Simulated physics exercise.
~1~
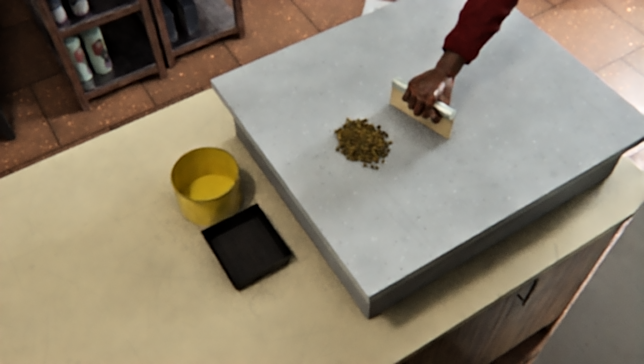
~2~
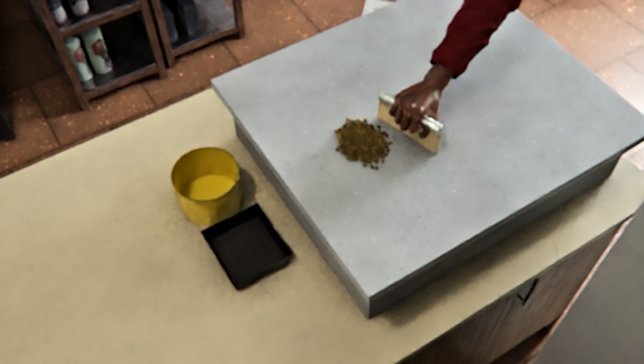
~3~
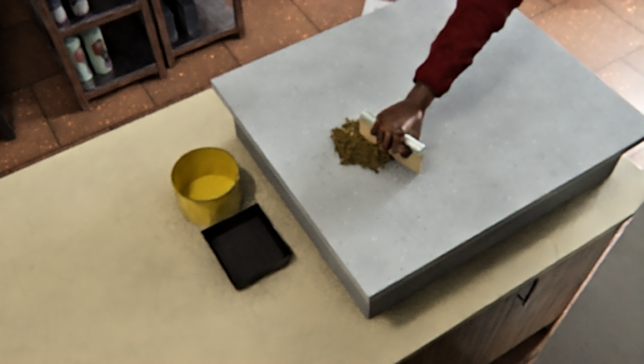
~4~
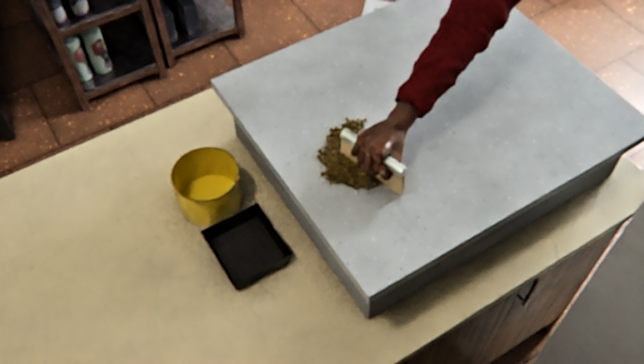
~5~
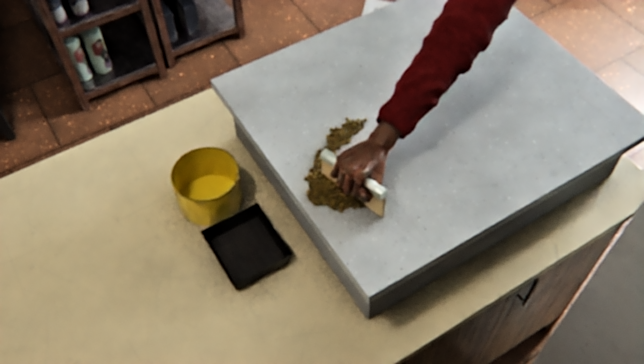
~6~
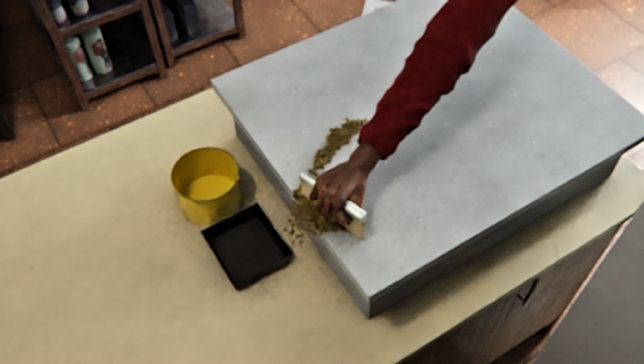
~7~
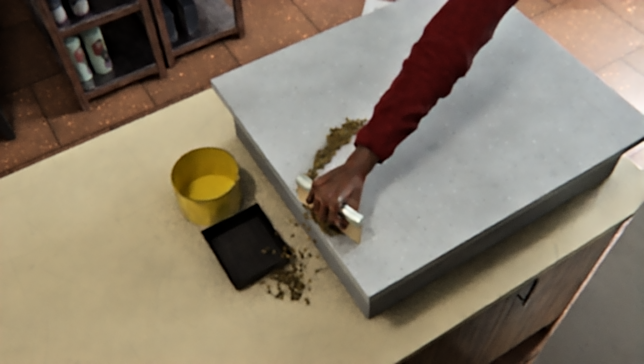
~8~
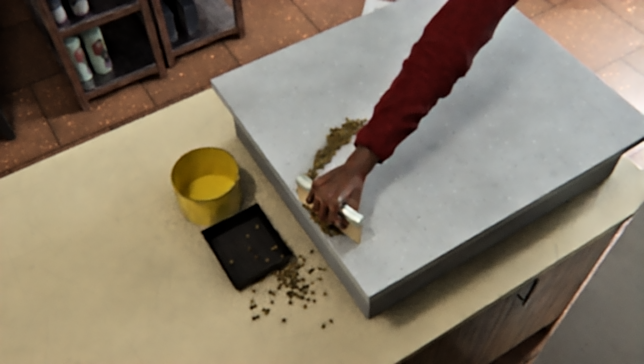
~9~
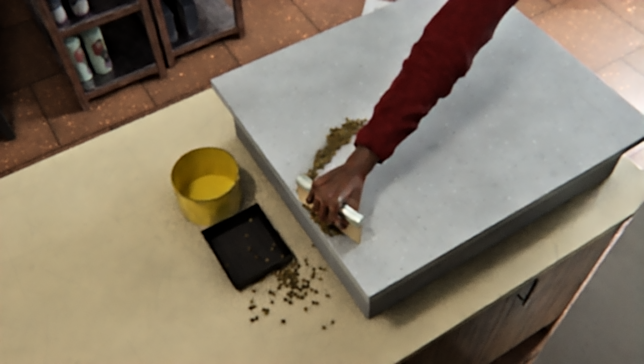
On a pale counter in a tiled room, a raised grey slab holds a small heap of greenish-brown lentils, with a yellow pot and a square black tin below its left edge. A hand in a red sleeve brings a flat, light-coloured scraper down and left into the heap. It pushes part of the pile toward the edge, leaving a curved trail behind. The scraper stops at the edge as lentils spill over. A few land in the tin, but many more scatter on the counter beside it, while most remain on the slab and the pot catches none.
